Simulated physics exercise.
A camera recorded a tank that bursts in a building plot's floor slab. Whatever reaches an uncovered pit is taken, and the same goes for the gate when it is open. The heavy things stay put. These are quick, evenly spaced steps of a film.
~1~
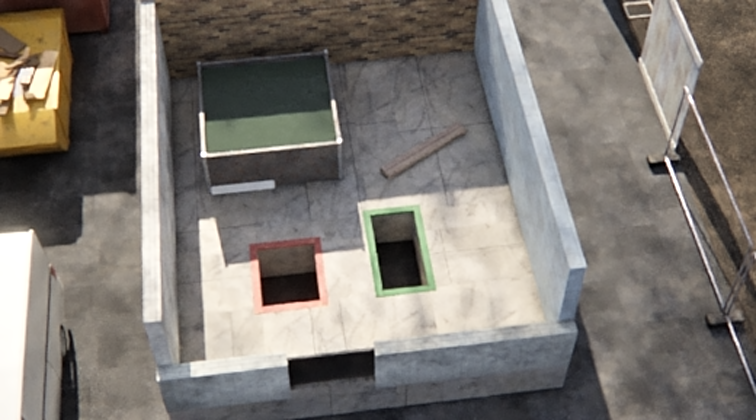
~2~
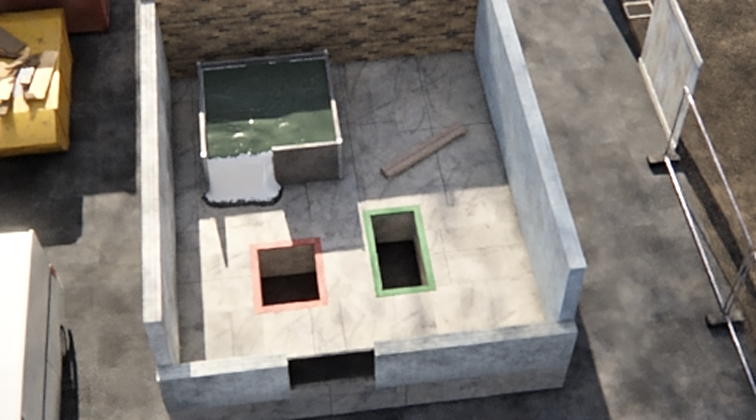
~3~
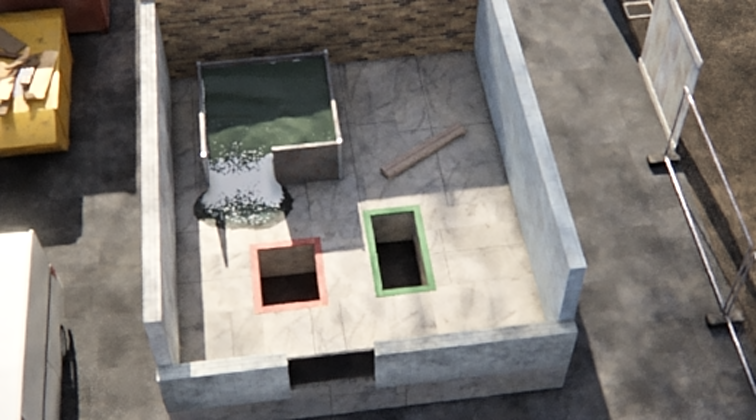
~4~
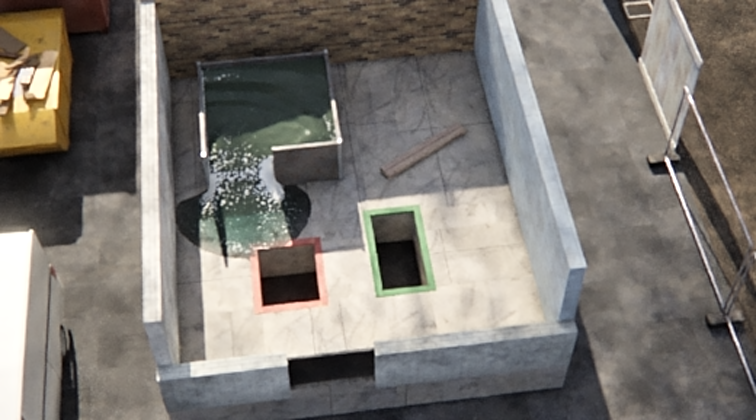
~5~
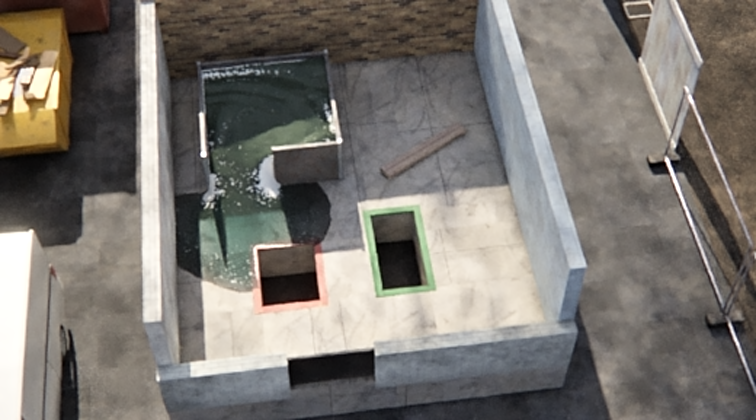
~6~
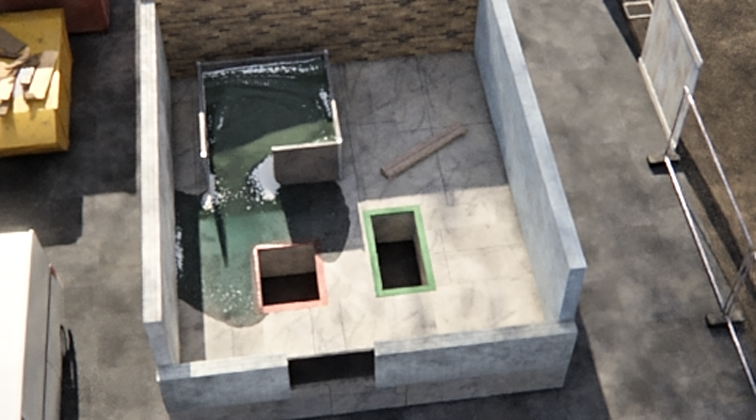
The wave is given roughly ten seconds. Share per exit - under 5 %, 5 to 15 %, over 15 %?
Gate: Under 5 %. Green pit: 5 to 15 %. Red pit: Over 15 %.
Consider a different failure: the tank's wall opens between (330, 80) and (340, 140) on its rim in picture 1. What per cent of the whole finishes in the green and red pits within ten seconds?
Green 20 %, red 14 %.
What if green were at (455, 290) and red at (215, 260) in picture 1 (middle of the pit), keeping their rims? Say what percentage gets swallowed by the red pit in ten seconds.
Parts in a hundred: Red 60.
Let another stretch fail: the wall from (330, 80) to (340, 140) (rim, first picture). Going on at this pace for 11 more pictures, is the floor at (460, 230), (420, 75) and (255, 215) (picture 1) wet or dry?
Spot by spot: Soaked through, then soaked through, then unaffected.
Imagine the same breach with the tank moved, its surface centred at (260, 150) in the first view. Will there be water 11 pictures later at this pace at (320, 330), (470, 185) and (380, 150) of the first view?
In sequence: Inundated, next unflooded, then unflooded.
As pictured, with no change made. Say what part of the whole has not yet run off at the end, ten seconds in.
Some 54 per cent has not gone.
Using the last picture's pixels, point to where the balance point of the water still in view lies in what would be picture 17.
The water's middle lies around (254, 200).
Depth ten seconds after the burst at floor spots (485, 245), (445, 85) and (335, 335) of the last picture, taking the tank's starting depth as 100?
Readings in sequence: 8, 4, 6 percent.
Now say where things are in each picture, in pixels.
In the first picture, still water in the water tank at (267, 105).
In the second picture, the front is at (207, 195), out from the gap at (242, 173).
In the third picture, the front is at (273, 222), out from the gap at (242, 176).
In the fourth picture, water pours out at (243, 177) and has run to (239, 254).
In the fifth picture, water pours out at (243, 177) and has run to (238, 287).
In the sixth picture, water pours out at (243, 176) and has run to (237, 322).
A moment on, water covers 25 % of the floor; the gate 0 %, the green pit 0 %, the red pit 6 %.
Next, water covers 30 % of the floor; the gate 0 %, the green pit 1 %, the red pit 12 %.
Then, water covers 50 % of the floor; the gate 0 %, the green pit 2 %, the red pit 18 %.
Later, water covers 70 % of the floor; the gate 0 %, the green pit 7 %, the red pit 26 %.
In the end, water covers 90 % of the floor; the gate 0 %, the green pit 12 %, the red pit 34 %.
